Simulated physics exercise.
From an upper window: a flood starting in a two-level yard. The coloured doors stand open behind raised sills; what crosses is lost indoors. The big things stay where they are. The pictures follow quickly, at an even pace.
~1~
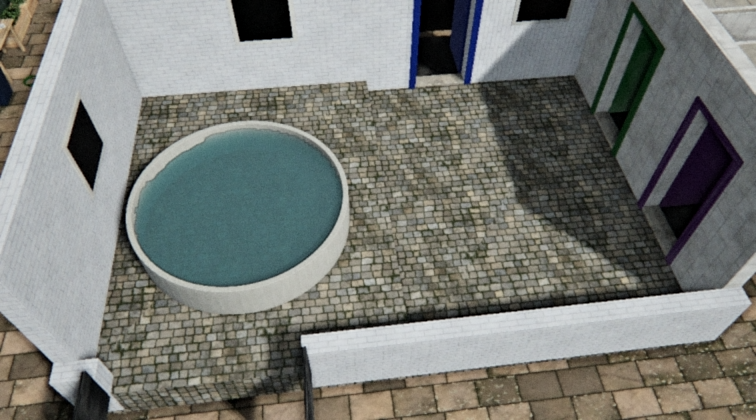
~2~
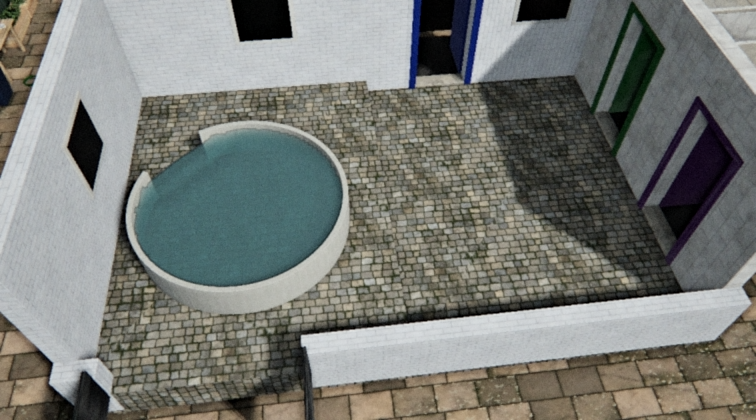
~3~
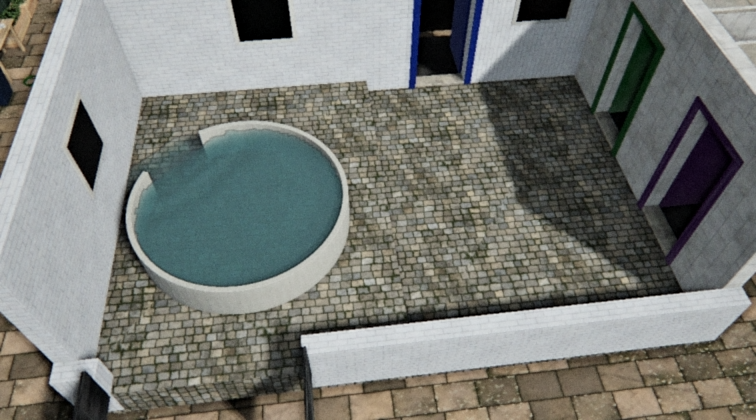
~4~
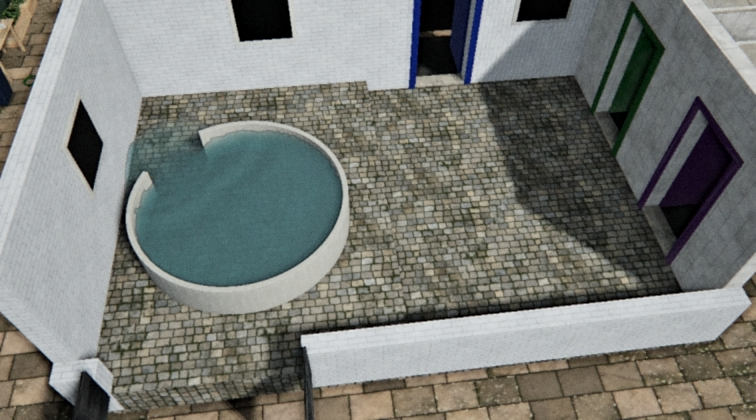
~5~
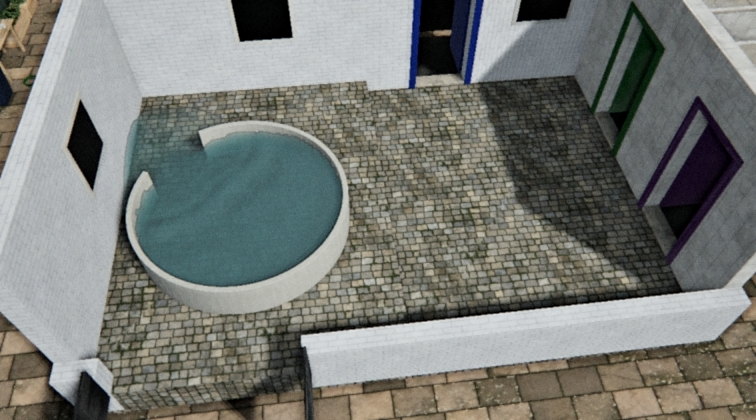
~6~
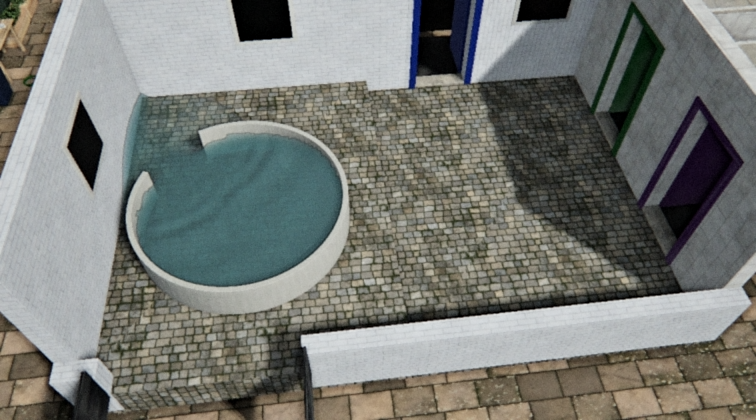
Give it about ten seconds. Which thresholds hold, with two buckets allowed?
The blue door admits no more than that; the green door lets in a lot; the purple door admits no more than that.
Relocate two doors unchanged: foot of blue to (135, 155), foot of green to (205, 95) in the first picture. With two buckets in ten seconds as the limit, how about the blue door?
Blue is over.
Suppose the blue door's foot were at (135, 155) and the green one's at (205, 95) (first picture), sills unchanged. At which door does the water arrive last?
That is the purple door.
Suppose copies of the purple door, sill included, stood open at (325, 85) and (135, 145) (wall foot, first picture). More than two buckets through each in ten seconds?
One after the other: Lets less in, takes more.
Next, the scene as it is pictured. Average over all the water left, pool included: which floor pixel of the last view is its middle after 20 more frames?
Roughly at (245, 188).
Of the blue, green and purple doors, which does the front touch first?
I say the blue-painted one.
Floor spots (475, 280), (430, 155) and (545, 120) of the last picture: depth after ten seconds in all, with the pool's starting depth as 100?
In turn 8, 6 and 20 in a hundred.
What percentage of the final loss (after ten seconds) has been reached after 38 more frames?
I make it 45 per cent.
A moment on, water covers 10 % of the floor; the blue door not reached, the green door not reached, the purple door not reached.
Next, water covers 20 % of the floor; the blue door not reached, the green door not reached, the purple door not reached.
Then, water covers 45 % of the floor; the blue door wet at the sill, nothing in, the green door not reached, the purple door not reached.
Later, water covers 75 % of the floor; the blue door wet at the sill, nothing in, the green door over two buckets in, the purple door wet at the sill, nothing in.
In the end, water covers 85 % of the floor; the blue door wet at the sill, nothing in, the green door far over two buckets in, the purple door under two buckets in.
